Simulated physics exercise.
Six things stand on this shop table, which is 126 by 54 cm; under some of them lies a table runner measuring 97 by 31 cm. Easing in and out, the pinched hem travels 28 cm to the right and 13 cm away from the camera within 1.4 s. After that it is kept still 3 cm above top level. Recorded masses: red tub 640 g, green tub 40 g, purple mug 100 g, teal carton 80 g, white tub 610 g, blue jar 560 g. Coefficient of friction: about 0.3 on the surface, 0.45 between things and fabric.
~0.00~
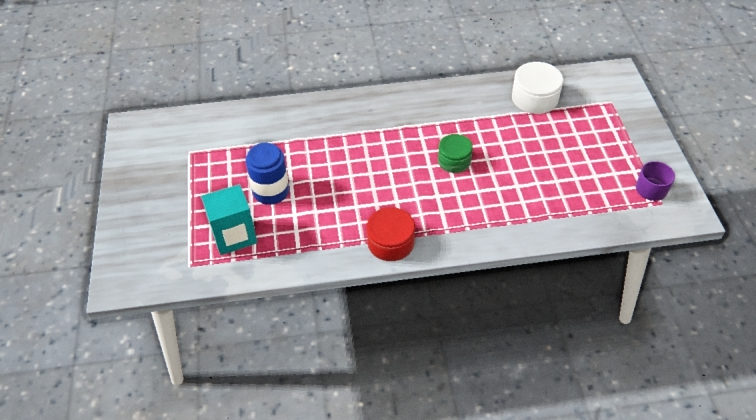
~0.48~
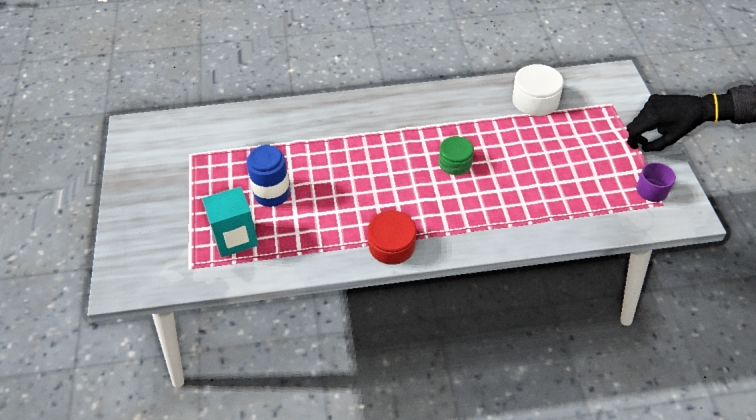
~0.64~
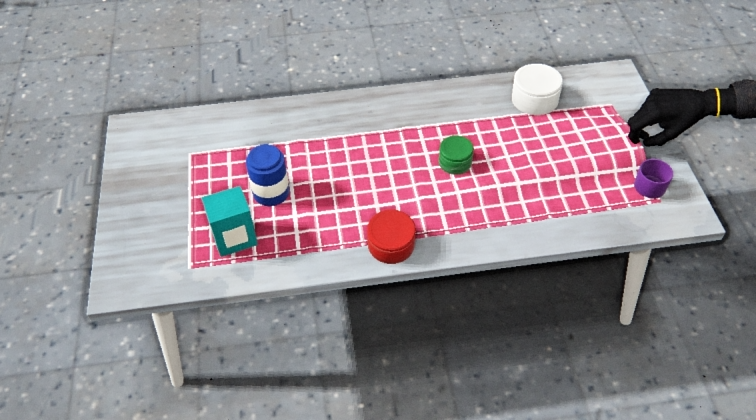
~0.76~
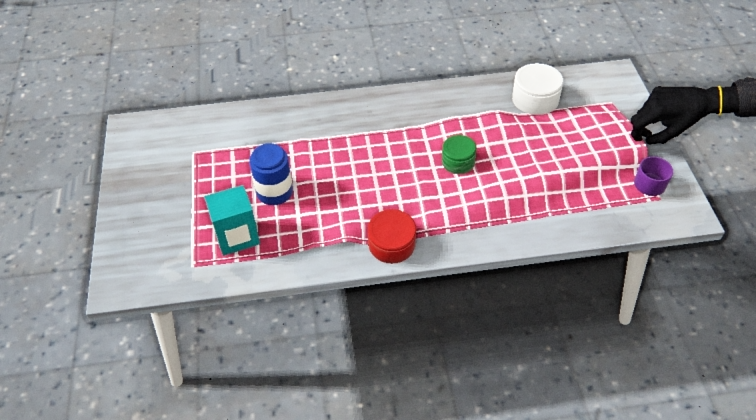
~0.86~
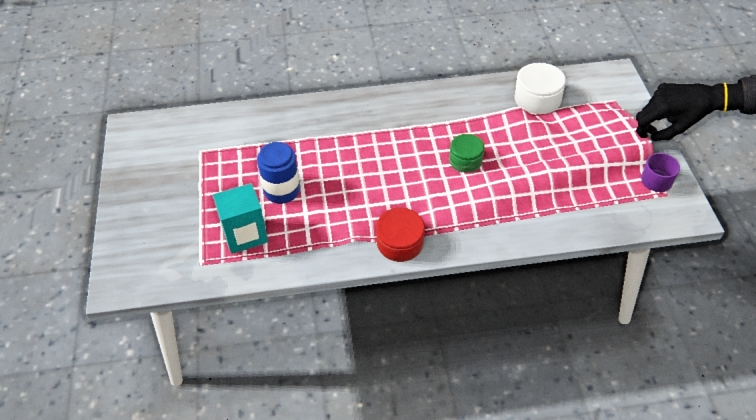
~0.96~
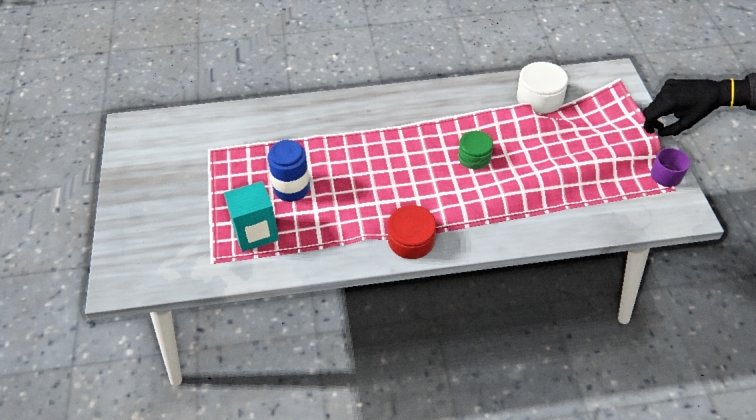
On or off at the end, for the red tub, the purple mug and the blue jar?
Red tub on, purple mug off, blue jar on.
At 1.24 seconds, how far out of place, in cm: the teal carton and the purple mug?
Teal carton 15 cm, purple mug 15 cm.
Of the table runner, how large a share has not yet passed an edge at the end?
I'd estimate close to 80 per cent.
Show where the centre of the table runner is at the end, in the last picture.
Close to (540, 143) in pixels.
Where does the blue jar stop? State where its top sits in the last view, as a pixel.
The top finishes roughly at pixel (406, 130) of the last view.
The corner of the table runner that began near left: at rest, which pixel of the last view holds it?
That corner comes to rest close to (345, 246) in the last view.
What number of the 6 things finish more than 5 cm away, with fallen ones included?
Total: 6.
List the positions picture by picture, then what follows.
The first picture shows red tub (391, 225); purple mug (658, 173); blue jar (264, 154); table runner corners (189, 268) (189, 152) (611, 102) (663, 205).
The second picture shows table runner corners (190, 270) (190, 155); grip (638, 147).
The third picture shows purple mug (657, 171); table runner corners (189, 269) (189, 154); grip (639, 142).
The fourth picture shows teal carton (228, 202); purple mug (657, 169); blue jar (268, 155); table runner corners (192, 268) (193, 153); grip (642, 140).
The fifth picture shows teal carton (237, 201); purple mug (663, 165); blue jar (276, 153); table runner corners (200, 266) (200, 151); grip (647, 136).
The sixth picture shows red tub (412, 223); purple mug (673, 160); blue jar (286, 151); table runner corners (212, 264) (208, 150); grip (654, 132).
After 1.2 s, 95 % of the table runner is still over the top; purple mug 15 cm off its start, red tub 13 cm off its start, blue jar 12 cm off its start.
After 1.5 s, 90 % of the table runner is still over the top; purple mug over the edge, red tub 22 cm off its start, blue jar 21 cm off its start.
After 1.8 s, 85 % of the table runner is still over the top; red tub 29 cm off its start at (528, 193), purple mug over the edge, blue jar 27 cm off its start at (394, 132).
After 2.0 s, 80 % of the table runner is still over the top; red tub 32 cm off its start, blue jar 29 cm off its start, purple mug over the edge.
After 3.6 s, 80 % of the table runner is still over the top; red tub 32 cm off its start at (540, 189), blue jar 29 cm off its start at (406, 130), purple mug over the edge, teal carton 30 cm off its start at (381, 178).
